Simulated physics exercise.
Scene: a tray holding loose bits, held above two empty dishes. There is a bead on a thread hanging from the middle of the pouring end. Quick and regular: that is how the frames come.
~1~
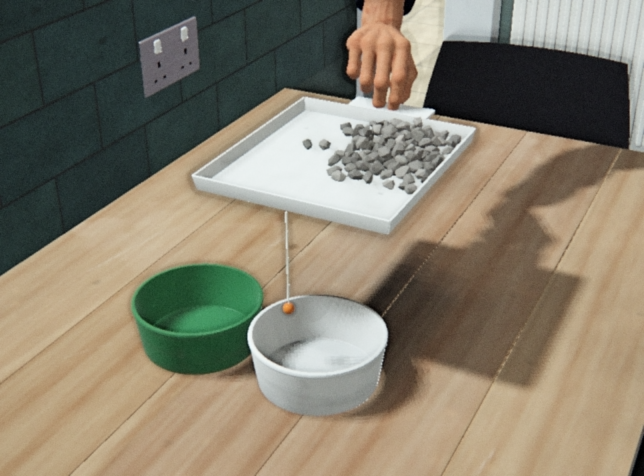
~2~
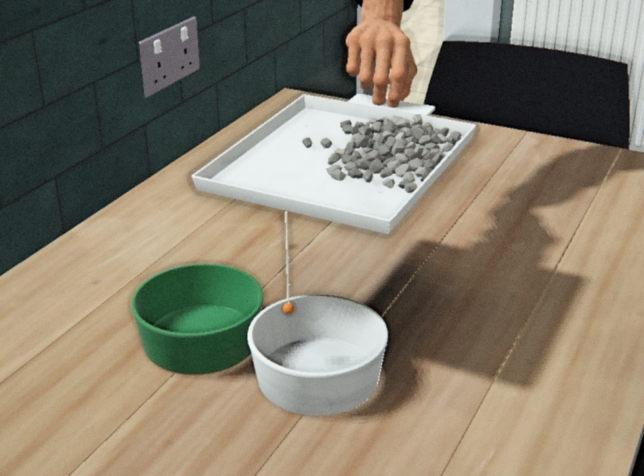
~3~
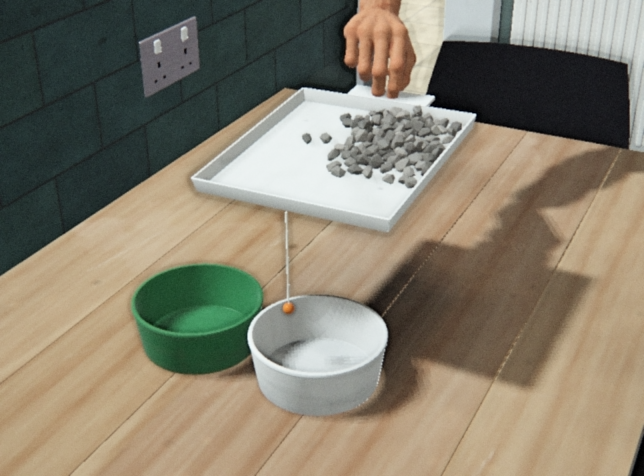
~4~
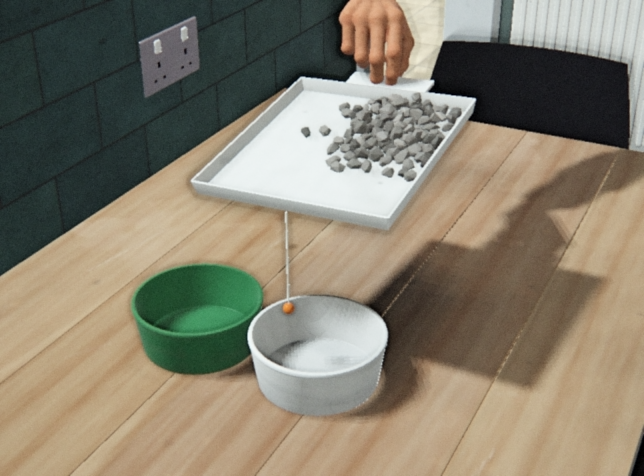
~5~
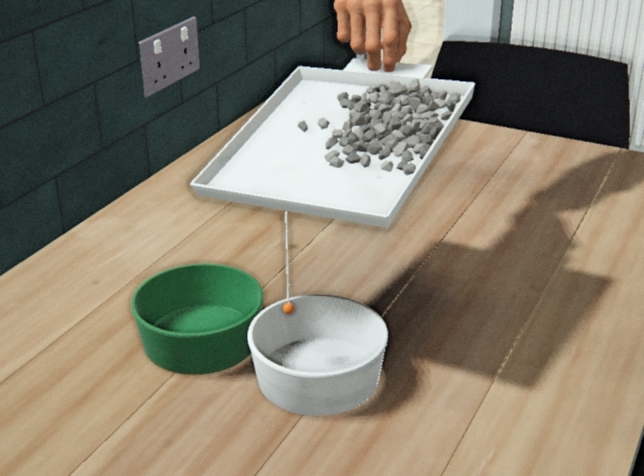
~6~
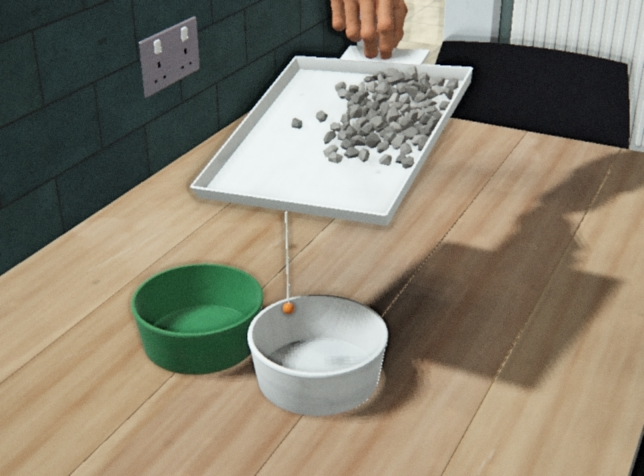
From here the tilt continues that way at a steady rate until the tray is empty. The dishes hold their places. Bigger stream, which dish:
The leftmost dish is going to catch more.
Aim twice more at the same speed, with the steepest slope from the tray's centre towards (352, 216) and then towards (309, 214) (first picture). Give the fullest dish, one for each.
The rightmost dish; the rightmost dish.
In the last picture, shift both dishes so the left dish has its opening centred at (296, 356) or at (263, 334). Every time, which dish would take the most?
Results - the dish on the left side first, the dish on the left side second.
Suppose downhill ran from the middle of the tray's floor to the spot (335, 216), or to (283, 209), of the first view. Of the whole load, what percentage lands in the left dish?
In order, some 0 % and some 10 %.
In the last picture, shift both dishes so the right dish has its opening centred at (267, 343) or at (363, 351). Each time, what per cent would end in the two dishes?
80 % for the first, 70 % for the second.
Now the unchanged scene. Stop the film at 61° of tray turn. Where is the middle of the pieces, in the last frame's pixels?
I'd put the middle close to (253, 196).
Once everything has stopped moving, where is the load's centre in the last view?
Around (207, 362).
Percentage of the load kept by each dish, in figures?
Left about 40, right about 10 in a hundred.
Soon after the last picture, tray tipped steeply; most on the tray; a stray few outside both; about a quarter in the air.
A little later, tray tipped right over; about a quarter on the tray; a small part in the right dish; about a quarter in the left dish; about a third outside both; a small part in the air.
Later still, tray tipped past a quarter turn; a small part in the right dish; about half in the left dish; about half outside both.
At rest, tray tipped past a quarter turn; a small part in the right dish; about half in the left dish; about half outside both.
